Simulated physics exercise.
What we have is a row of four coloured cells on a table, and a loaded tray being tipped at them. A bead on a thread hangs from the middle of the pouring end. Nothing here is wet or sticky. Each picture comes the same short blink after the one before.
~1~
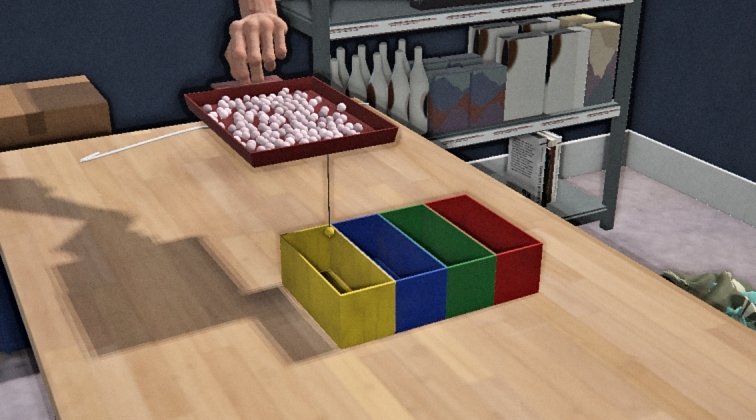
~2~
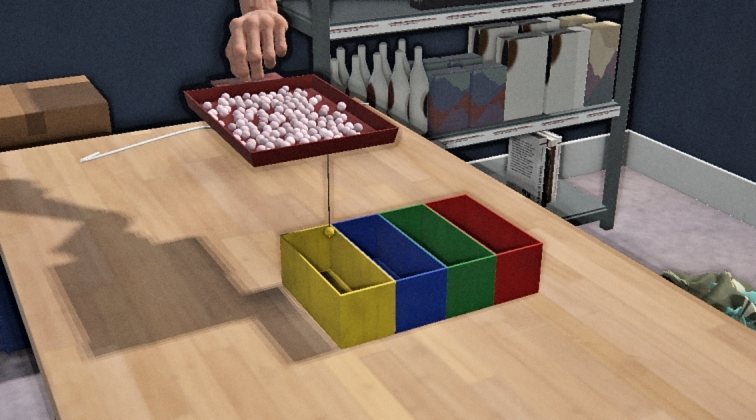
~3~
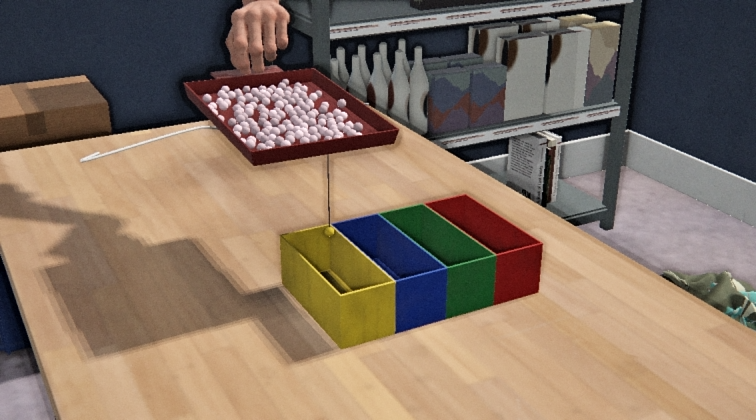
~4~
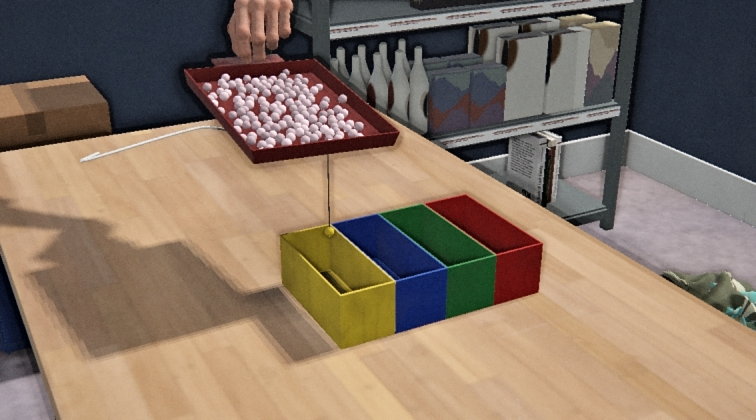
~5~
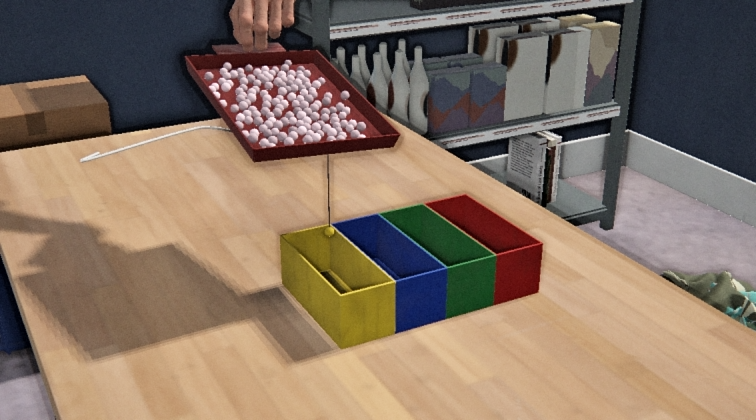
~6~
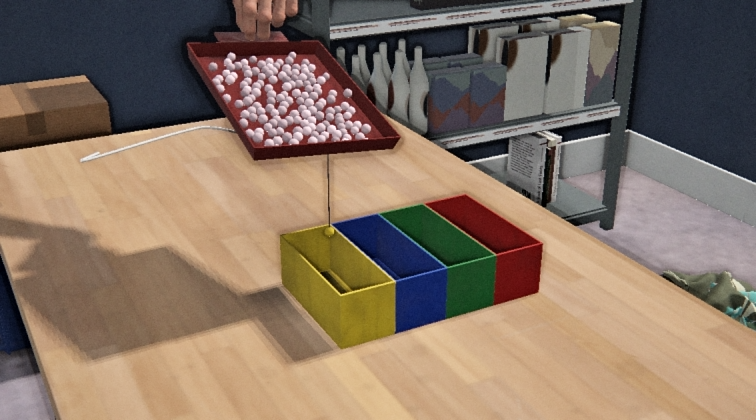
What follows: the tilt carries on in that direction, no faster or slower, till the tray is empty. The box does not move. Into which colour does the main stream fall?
It favours the blue compartment.
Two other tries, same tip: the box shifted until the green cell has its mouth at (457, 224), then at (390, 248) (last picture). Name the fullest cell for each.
At the first place the cell in blue, at the second the green cell.
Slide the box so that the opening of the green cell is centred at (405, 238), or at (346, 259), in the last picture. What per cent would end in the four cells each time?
In turn 100 and 80 in a hundred.
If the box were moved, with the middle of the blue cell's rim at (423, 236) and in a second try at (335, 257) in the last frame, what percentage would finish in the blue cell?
First some 50, then 10 per cent.
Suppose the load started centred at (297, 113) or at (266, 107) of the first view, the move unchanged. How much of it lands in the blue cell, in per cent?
Roughly 70 per cent, and 60 per cent.
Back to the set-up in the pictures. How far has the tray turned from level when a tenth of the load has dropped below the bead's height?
At some 75 degrees.
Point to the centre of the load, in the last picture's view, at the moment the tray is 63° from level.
Close to (354, 124).
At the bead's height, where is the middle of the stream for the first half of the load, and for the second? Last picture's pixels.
Around (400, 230) and then (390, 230).
Shortly afterwards, tray tipped steeply; all but a few on the tray; a little in the green cell; only a few in the blue cell; only a few falling or outside the box.
Next, tray tipped past a quarter turn; only a few on the tray; near half in the blue cell; near a quarter in the green cell; a little in the yellow cell; only a few in the red cell; a little falling or outside the box.
Some moments later, tray tipped past a quarter turn; near half in the blue cell; near a third in the green cell; a little in the yellow cell; only a few in the red cell; only a few falling or outside the box.
In the end, tray tipped past a quarter turn; near half in the blue cell; near a third in the green cell; a little in the yellow cell; only a few in the red cell; only a few outside the box.
